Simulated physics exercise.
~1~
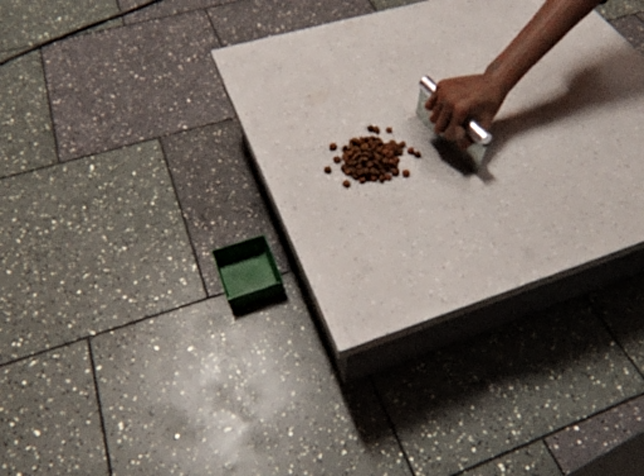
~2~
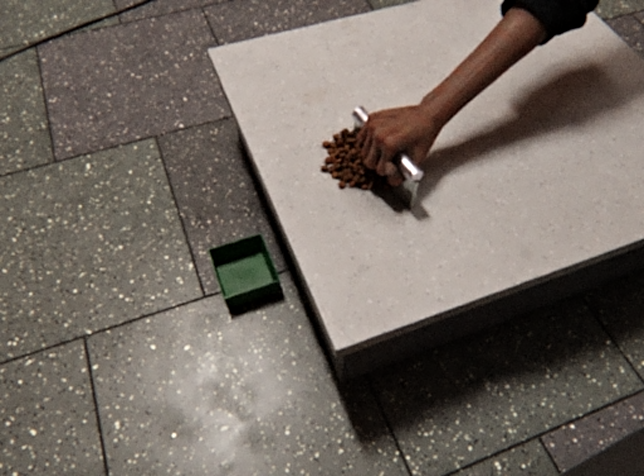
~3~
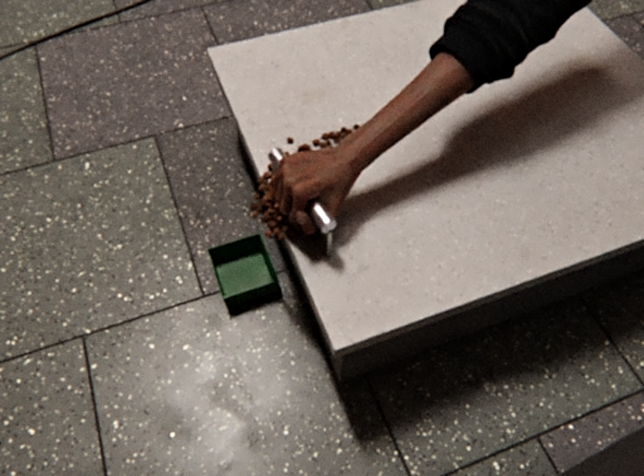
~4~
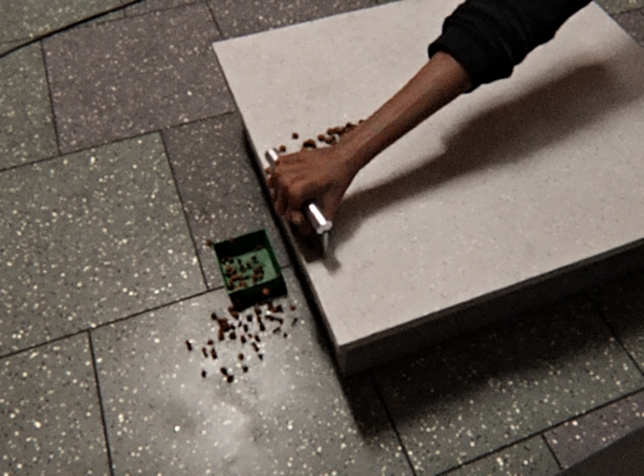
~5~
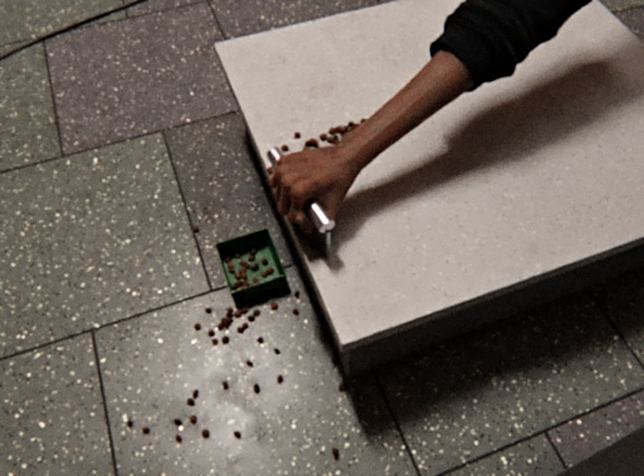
A hand scrapes brown pellets off a pale slab, some landing in a green tray.
